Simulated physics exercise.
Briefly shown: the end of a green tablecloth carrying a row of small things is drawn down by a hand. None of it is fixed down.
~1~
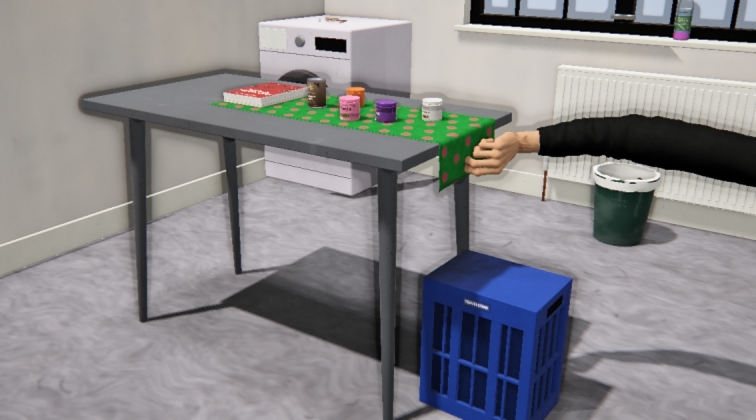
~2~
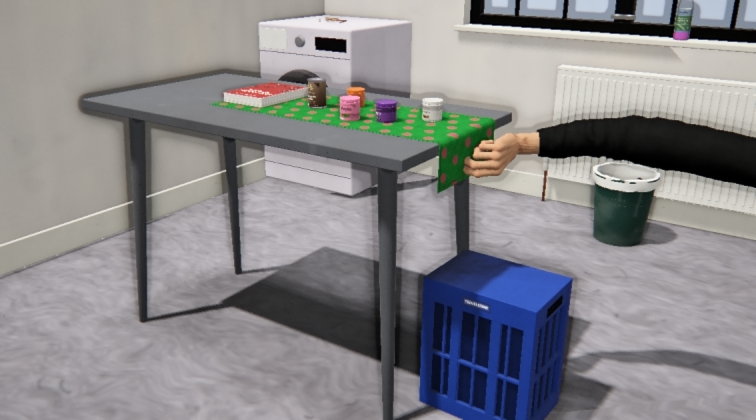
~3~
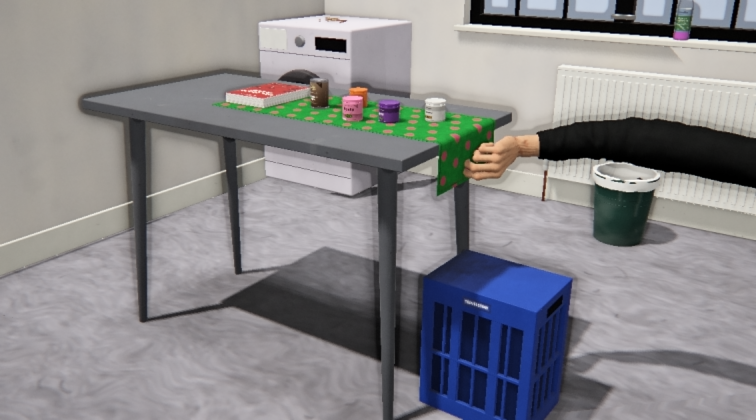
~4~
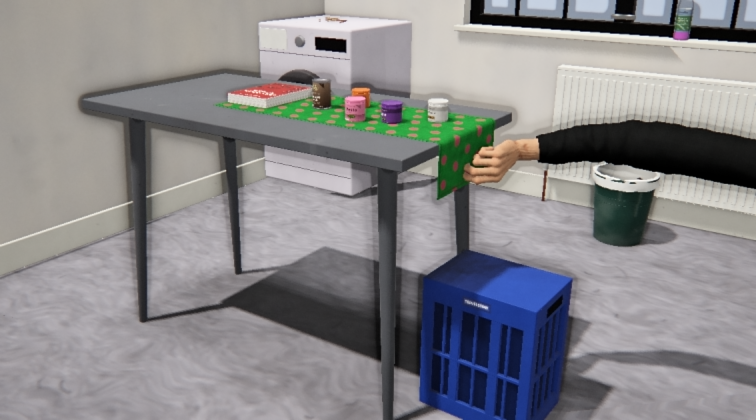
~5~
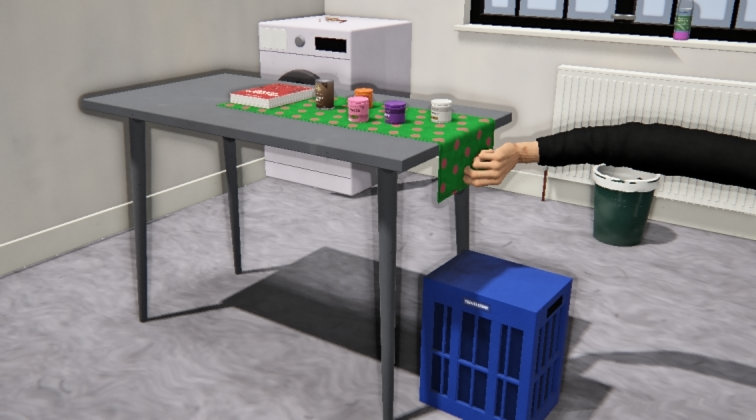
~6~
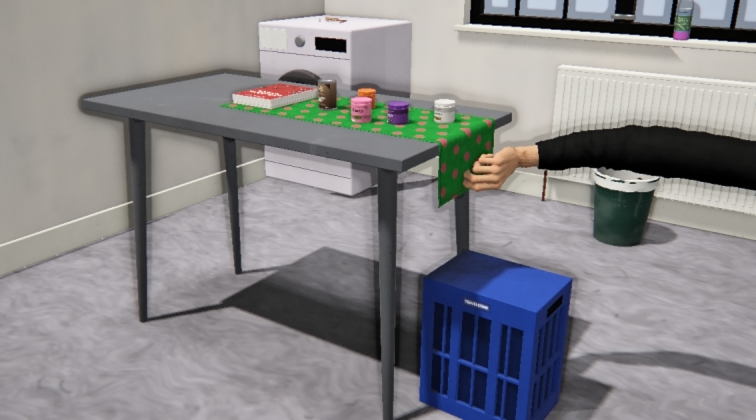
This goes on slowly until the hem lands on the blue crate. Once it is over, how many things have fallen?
By the end, two have fallen.
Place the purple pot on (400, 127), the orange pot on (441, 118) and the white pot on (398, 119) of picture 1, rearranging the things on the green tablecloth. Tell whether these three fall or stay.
For the purple pot it's falling, for the orange pot it's falling, for the white pot it's falling.
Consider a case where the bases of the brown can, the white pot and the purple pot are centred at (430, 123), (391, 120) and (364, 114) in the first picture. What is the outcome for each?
The brown can comes down, the white pot comes down, the purple pot stays on.
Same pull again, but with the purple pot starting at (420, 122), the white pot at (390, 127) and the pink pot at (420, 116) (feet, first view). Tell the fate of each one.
Here's how it goes: The purple pot ends up down, the white pot ends up down, and the pink pot ends up down.
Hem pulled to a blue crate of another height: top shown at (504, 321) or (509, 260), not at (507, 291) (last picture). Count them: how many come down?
Then 3, then 1.
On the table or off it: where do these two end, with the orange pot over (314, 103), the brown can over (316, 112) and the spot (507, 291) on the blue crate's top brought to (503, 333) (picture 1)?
Orange pot: Still up. Brown can: Still up.
Early on, hem near (465, 233); white pot gone.
Midway, hem on the crate; white pot and purple pot gone.
Finally, hem on the crate; white pot and purple pot gone. Over the edge go two.
